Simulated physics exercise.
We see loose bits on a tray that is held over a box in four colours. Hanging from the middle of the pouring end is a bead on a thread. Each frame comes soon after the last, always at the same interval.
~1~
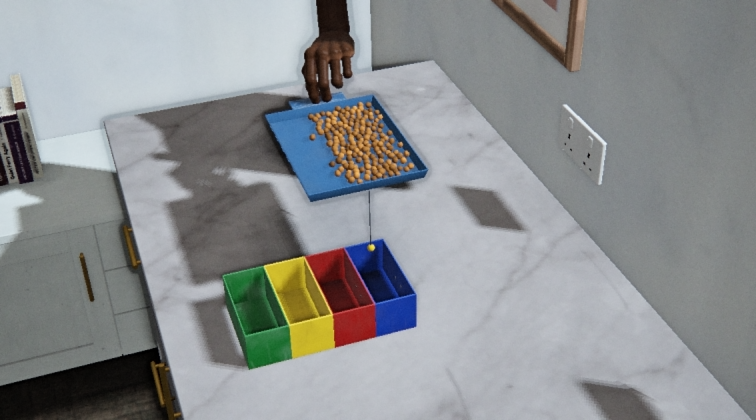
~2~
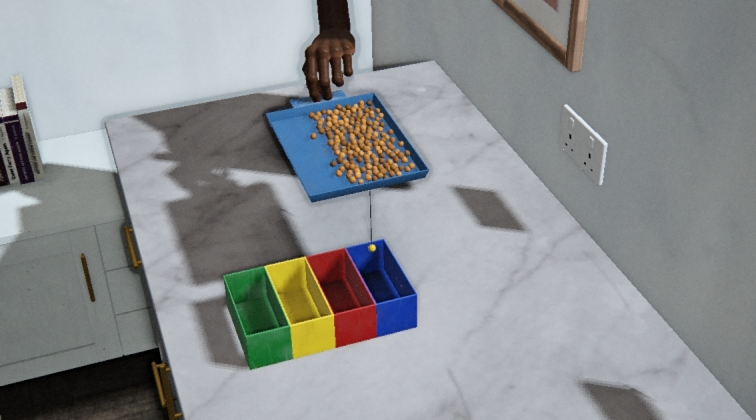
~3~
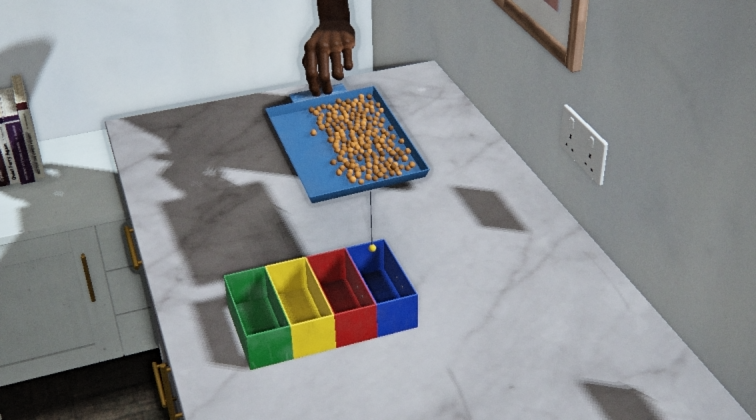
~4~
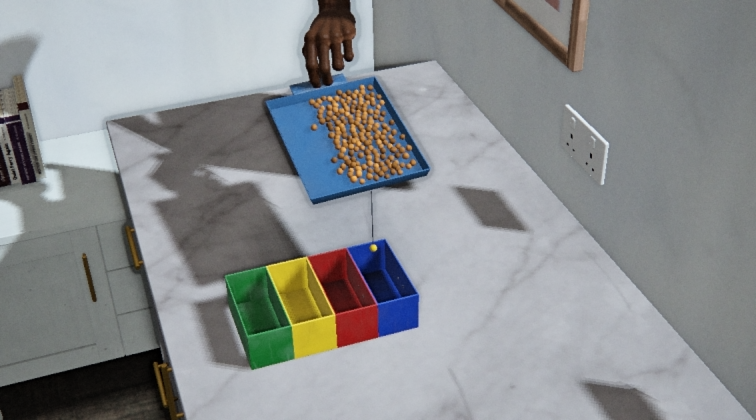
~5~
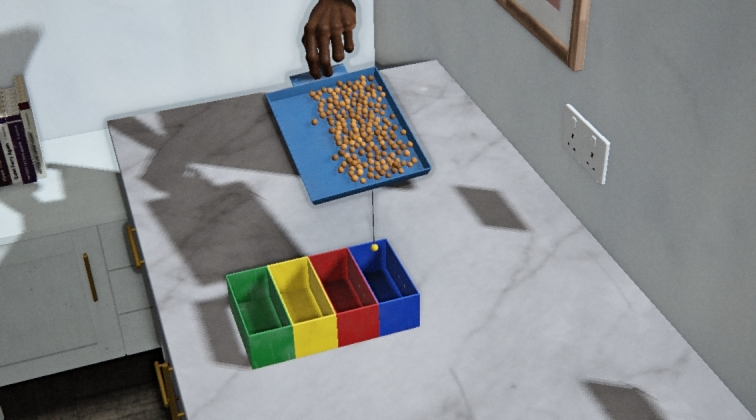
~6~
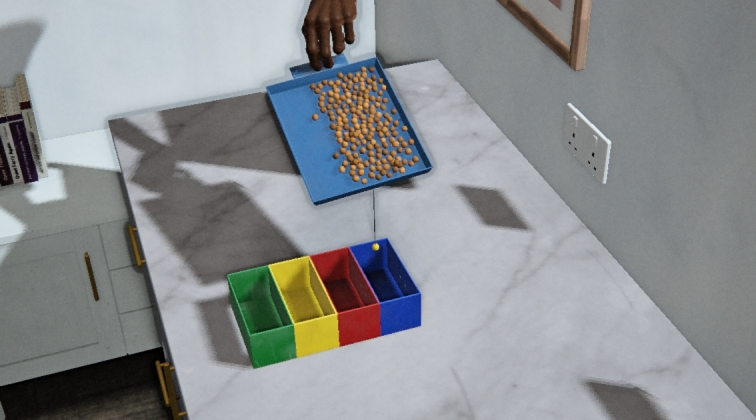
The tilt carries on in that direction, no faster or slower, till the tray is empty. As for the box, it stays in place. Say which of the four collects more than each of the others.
The red one collects the most.
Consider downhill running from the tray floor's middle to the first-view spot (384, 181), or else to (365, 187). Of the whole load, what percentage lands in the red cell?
First heading 10 %, second heading 40 %.
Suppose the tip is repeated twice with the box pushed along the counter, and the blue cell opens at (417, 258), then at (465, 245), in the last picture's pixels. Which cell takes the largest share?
The answer is the cell in yellow for the first try and that green cell for the second.
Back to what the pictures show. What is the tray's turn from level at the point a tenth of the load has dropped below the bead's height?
Close to 75 degrees, I reckon.
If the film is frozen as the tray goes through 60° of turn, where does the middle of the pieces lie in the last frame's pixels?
The load's middle is around (349, 173).
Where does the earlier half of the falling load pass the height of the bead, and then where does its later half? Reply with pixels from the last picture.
Early-half point (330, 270); late-half point (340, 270).
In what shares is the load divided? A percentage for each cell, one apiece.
In per cent, green cell 0, yellow cell 20, red cell 60 and blue cell 20.
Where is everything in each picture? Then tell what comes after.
The first frame shows corners of the pouring end at (310, 193) and (424, 169), level; middle of the load at (361, 141), roasted chickpeas; bead on its thread at (371, 248); green cell at (269, 344); yellow cell at (312, 333); red cell at (354, 323); blue cell at (396, 312).
The second frame shows corners of the pouring end at (311, 193) and (425, 169), level; middle of the load at (362, 140).
The third frame shows corners of the pouring end at (312, 195) and (425, 168), tipped barely, lowest at the left corner; middle of the load at (362, 136).
The fourth frame shows corners of the pouring end at (313, 196) and (426, 167), tipped a little, lowest at the left corner; middle of the load at (363, 132).
The fifth frame shows corners of the pouring end at (314, 198) and (427, 166), tipped a little, lowest at the left corner; middle of the load at (363, 127).
The sixth frame shows corners of the pouring end at (315, 199) and (429, 165), tipped clearly, lowest at the left corner; middle of the load at (363, 123); green cell at (273, 344); yellow cell at (317, 333); red cell at (359, 322); blue cell at (400, 311).
Soon after the last picture, tray tipped steeply; nearly all on the tray; a stray few in the red cell; a small part falling or outside the box.
A little later, tray tipped right over; about a quarter on the tray; about a quarter in the red cell; a small part in the yellow cell; a small part in the blue cell; a stray few in the green cell; about a quarter falling or outside the box.
Later still, tray tipped past a quarter turn; about two thirds in the red cell; about a quarter in the yellow cell; about a quarter in the blue cell; a stray few in the green cell; a stray few falling or outside the box.
At rest, tray tipped past a quarter turn; about two thirds in the red cell; about a quarter in the yellow cell; about a quarter in the blue cell; a stray few in the green cell; a stray few outside the box.
